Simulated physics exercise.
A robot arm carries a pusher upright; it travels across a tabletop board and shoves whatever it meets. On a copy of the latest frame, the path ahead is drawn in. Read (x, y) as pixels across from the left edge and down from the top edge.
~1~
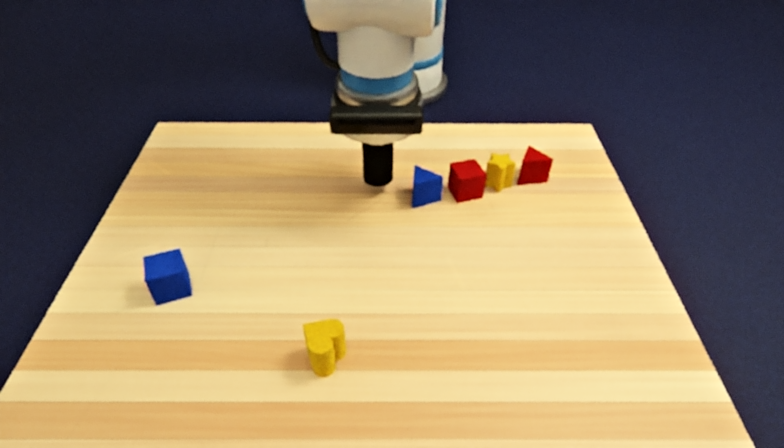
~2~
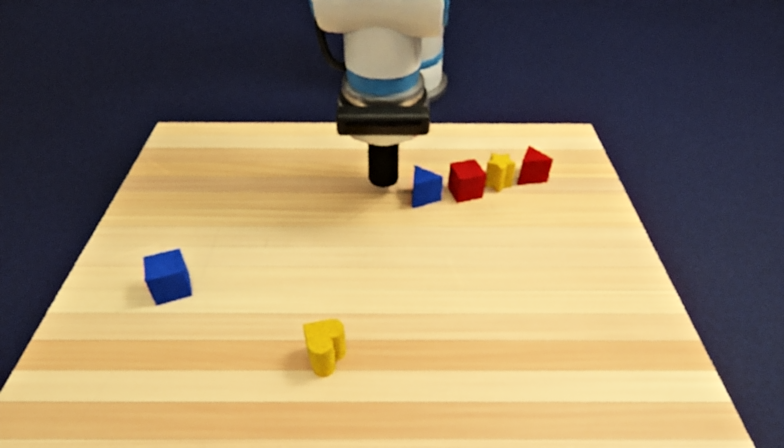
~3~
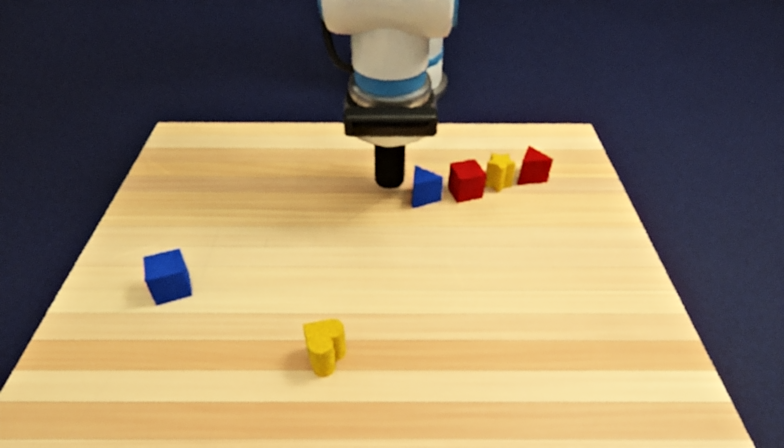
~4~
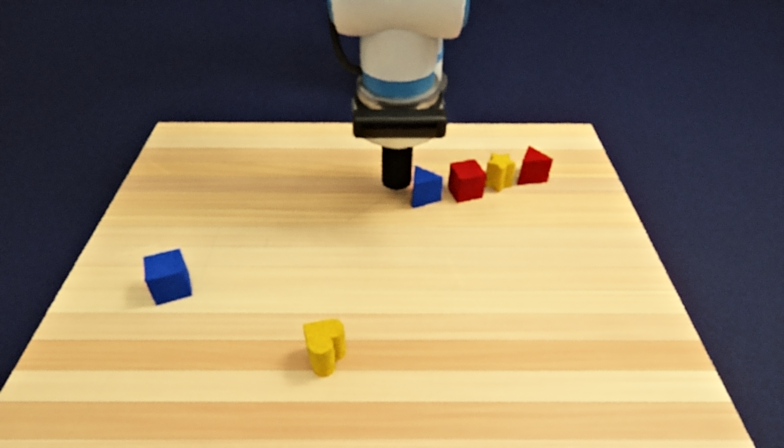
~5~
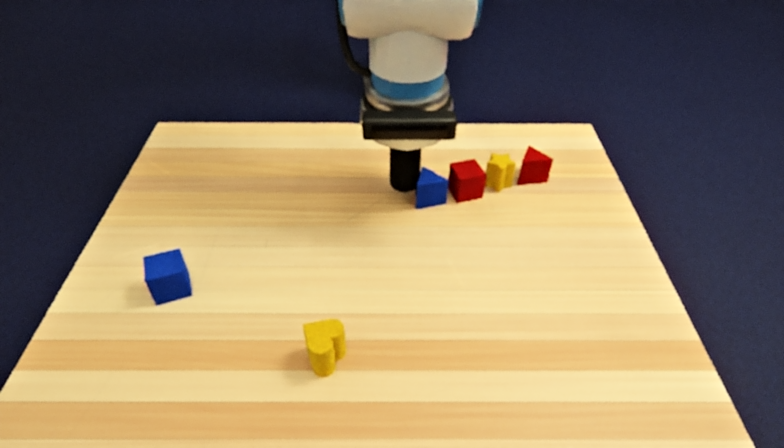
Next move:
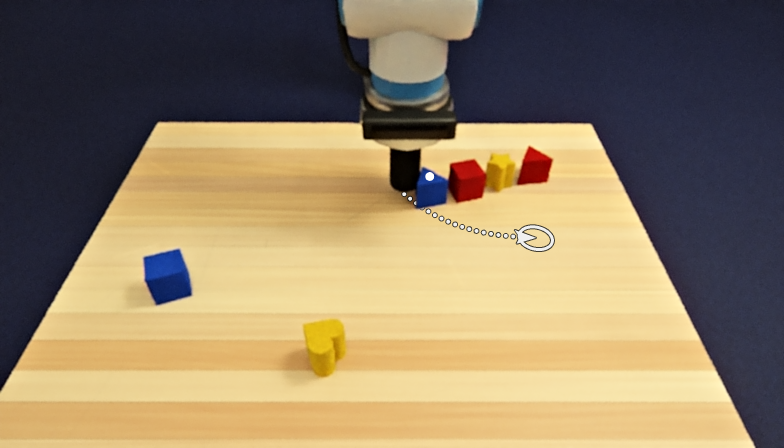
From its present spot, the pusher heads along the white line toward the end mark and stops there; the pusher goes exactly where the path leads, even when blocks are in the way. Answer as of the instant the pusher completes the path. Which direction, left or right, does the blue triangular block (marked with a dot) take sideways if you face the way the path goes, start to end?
It is displaced to the left.
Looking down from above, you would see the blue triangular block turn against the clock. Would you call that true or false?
The statement is true.
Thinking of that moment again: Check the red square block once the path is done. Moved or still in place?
That block stands still.
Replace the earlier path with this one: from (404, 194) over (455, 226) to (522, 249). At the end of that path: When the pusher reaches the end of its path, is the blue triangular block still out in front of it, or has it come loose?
My prediction: No longer in front.
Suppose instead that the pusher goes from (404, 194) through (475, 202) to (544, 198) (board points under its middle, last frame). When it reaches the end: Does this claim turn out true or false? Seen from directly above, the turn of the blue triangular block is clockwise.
Answer: True.
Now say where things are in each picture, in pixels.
In the first frame, tip of the pusher at (378, 178), middles of tops, blue triangular block at (424, 175), red square block at (468, 168).
In the second frame, pusher at (384, 179), nothing pushed.
In the third frame, pusher at (390, 180), nothing pushed.
In the fourth frame, pusher at (397, 181), nothing pushed.
In the fifth frame, pusher at (405, 183), blue triangular block at (430, 176), red square block at (468, 168).
The line goes from (404, 194) over (438, 217) and (484, 233) to (536, 238); the dot is on the blue triangular block.
The first path, step by step. One third of the way, pusher at (441, 206); blue triangular block at (469, 191), turned 30° anticlockwise.
Two thirds of the way, pusher at (488, 221); blue triangular block at (501, 193), turned 75° anticlockwise.
At the end, pusher at (539, 226); blue triangular block at (505, 193), turned 90° anticlockwise; red square block unmoved.
